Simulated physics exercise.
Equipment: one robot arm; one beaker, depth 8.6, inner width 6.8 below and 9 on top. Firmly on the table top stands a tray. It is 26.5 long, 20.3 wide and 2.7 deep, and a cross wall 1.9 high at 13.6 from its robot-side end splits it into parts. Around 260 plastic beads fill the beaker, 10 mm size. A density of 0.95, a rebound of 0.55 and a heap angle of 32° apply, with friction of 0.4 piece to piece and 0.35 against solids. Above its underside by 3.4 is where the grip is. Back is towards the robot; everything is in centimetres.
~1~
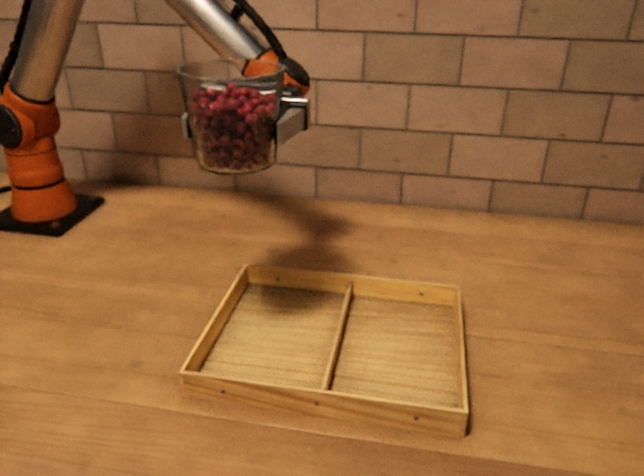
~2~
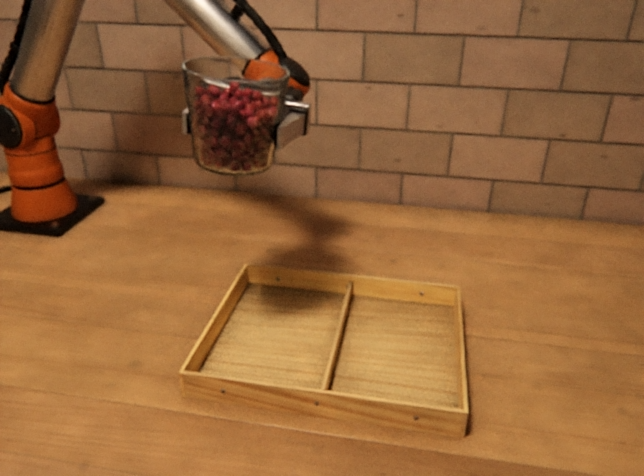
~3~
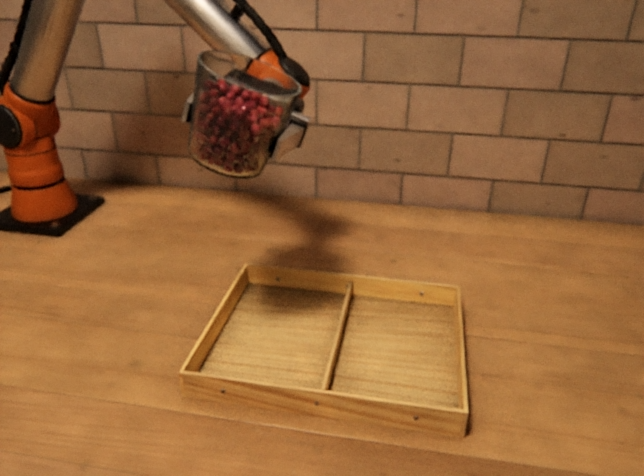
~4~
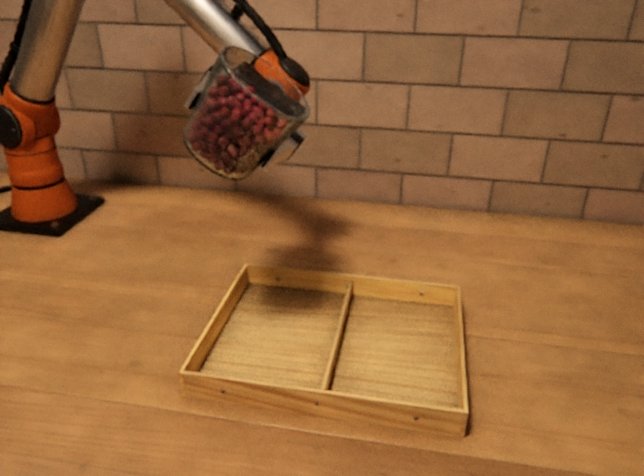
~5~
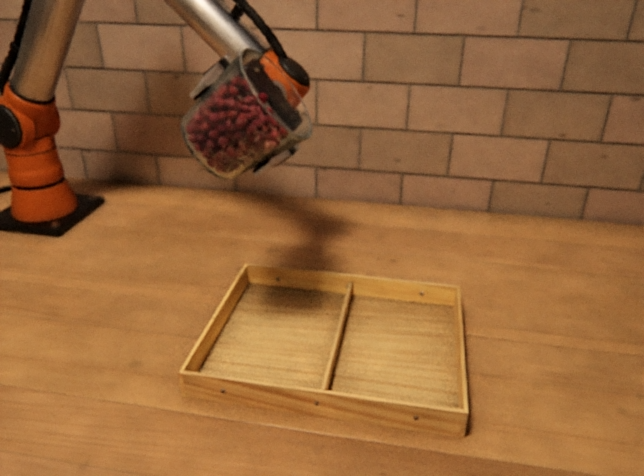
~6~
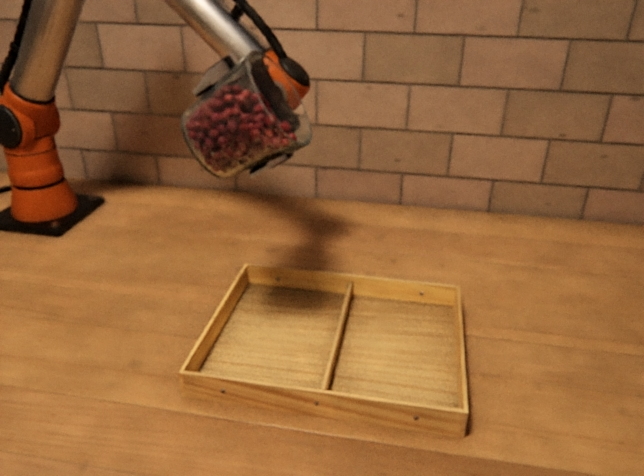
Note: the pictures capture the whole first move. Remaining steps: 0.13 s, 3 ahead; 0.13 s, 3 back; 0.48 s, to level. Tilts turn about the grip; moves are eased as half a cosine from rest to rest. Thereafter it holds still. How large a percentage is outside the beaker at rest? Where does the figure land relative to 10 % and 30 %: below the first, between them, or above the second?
It lands below 10 %.
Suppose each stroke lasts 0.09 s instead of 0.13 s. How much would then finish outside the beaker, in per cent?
About 15 per cent in that case.
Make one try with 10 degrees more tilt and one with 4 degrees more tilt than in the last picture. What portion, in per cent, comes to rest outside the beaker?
About 20 and 5 %.
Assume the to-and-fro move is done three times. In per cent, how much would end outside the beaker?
In that case it would be roughly 15 per cent.
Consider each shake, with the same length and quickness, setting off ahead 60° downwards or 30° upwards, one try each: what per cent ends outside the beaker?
First try some 0 %, second try some 5 %.
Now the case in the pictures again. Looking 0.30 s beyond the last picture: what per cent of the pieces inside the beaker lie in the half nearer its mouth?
45 per cent.
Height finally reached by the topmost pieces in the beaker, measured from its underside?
It reaches close to 8.0 cm in the end.
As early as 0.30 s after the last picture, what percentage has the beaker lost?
Roughly 5 percent is out.
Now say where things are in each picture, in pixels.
The beaker middle at (235, 118), level; upper third of the load around (232, 109), from x 195 to 275, top at y 95; 257 in the beaker, in the first frame.
The beaker middle at (235, 118), tilted 5° forward; upper third of the load around (234, 109), from x 195 to 275, top at y 90, in the second frame.
The beaker middle at (238, 119), tilted 20° forward; upper third of the load around (230, 109), from x 200 to 280, top at y 90, in the third frame.
The beaker middle at (240, 120), tilted 37° forward; upper third of the load around (229, 108), from x 195 to 280, top at y 80, in the fourth frame.
The beaker middle at (242, 122), tilted 52° forward; upper third of the load around (231, 109), from x 190 to 285, top at y 80, in the fifth frame.
The beaker middle at (243, 123), tilted 57° forward; upper third of the load around (230, 111), from x 190 to 290, top at y 90; 257 in the beaker, in the sixth frame.
Then, 0.30 s on, tilted 56° forward, highest piece 26 above the table; 248 in the beaker, 9 in flight or on a rim.
Then, 0.59 s on, tilted 12° forward, highest piece 29 above the table; 245 in the beaker, 4 in the far-side part, 3 in the robot-side part, 5 in flight or on a rim.
Then, 0.94 s on, level, highest piece 29 above the table; 245 in the beaker, 8 in the far-side part, 4 in the robot-side part.
Then, 1.99 s on, level, highest piece 29 above the table; 245 in the beaker, 8 in the far-side part, 4 in the robot-side part.
In the end, 245 in the beaker, 8 in the far-side part, 4 in the robot-side part. That is 5 % outside the beaker.
